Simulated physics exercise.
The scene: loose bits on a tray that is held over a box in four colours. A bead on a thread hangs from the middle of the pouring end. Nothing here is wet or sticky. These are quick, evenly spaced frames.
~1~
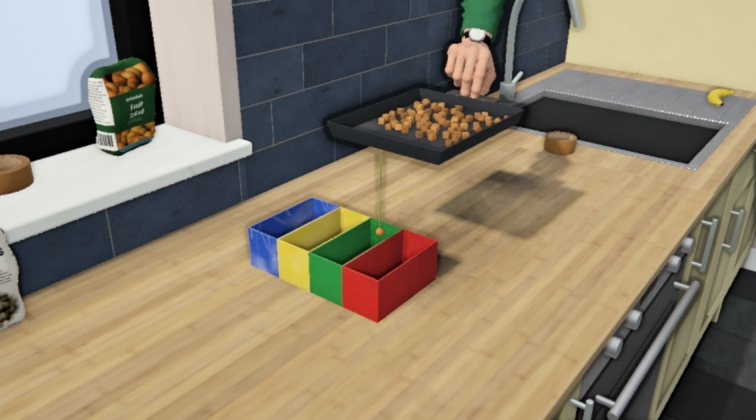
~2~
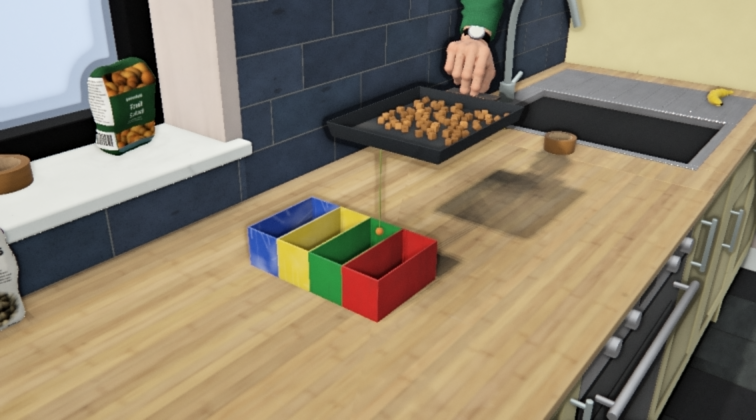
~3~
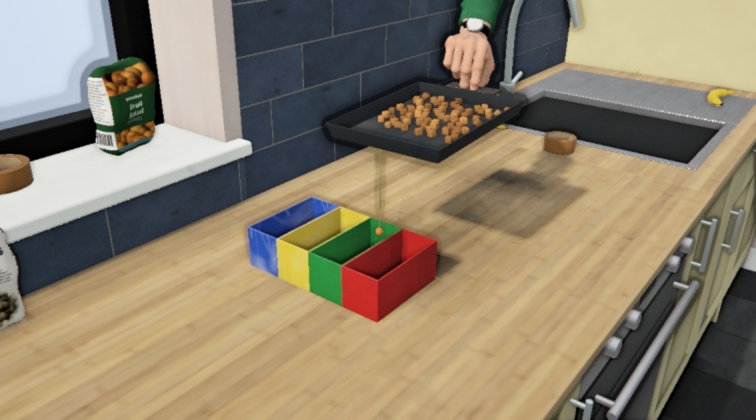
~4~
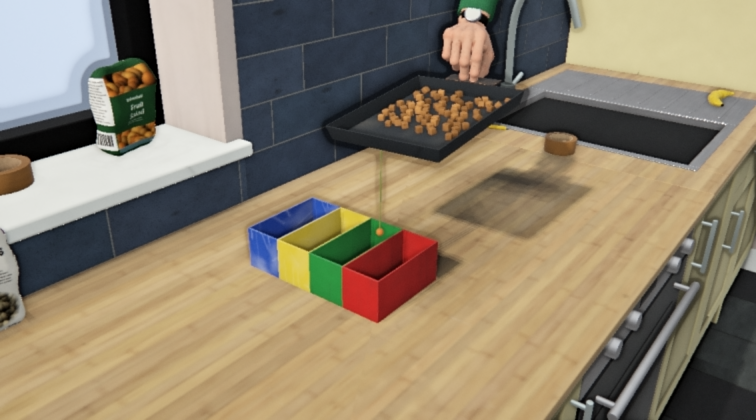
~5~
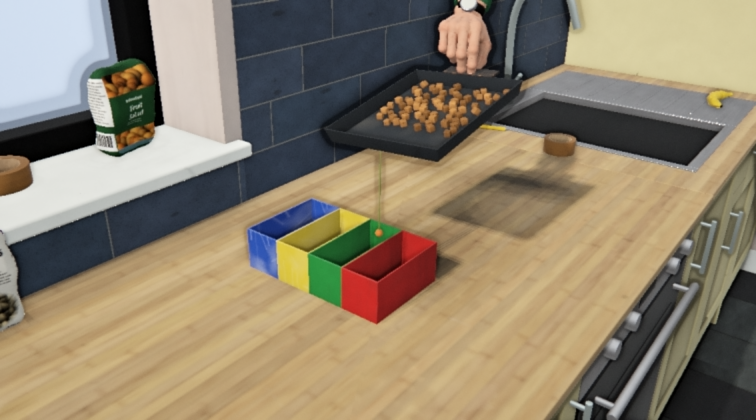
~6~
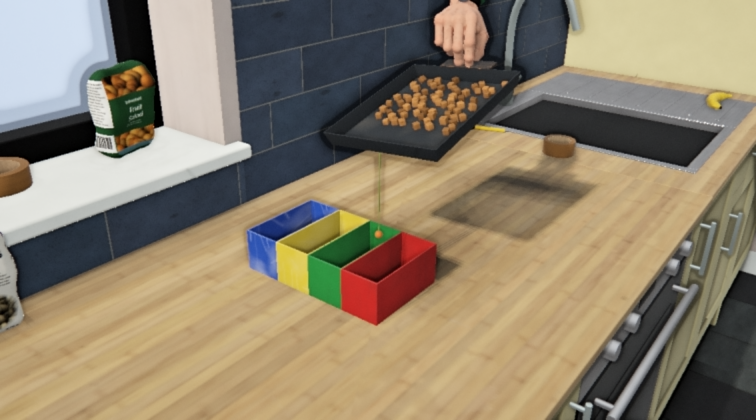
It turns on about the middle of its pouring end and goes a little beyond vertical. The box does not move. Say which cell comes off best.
The yellow cell gets the most.
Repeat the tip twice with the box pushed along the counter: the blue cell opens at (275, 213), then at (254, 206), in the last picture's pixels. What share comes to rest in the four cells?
Roughly 100 per cent, and 90 per cent.
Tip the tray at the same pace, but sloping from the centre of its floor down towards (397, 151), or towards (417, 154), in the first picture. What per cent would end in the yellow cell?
Near 0 % and 0 %.
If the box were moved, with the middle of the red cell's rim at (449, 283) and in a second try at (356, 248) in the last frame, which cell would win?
The first try: Blue. The second: The green one.
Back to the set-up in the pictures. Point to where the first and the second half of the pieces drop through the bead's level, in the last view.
The first part at (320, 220); the rest at (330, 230).
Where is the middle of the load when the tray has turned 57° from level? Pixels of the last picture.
Around (359, 132).
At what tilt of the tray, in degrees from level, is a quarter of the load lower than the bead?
At some 105 degrees.
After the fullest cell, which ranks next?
Second comes the green cell.
Soon after the last picture, tray tipped steeply; nearly all on the tray; a stray few falling or outside the box.
A little later, tray tipped right over; nearly all on the tray; a stray few in the green cell; a stray few in the yellow cell; a stray few falling or outside the box.
Later still, tray tipped past a quarter turn; about two thirds in the yellow cell; about a third in the green cell; a stray few in the blue cell.
At rest, tray tipped past a quarter turn; about two thirds in the yellow cell; about a third in the green cell; a stray few in the blue cell; none in the red cell.
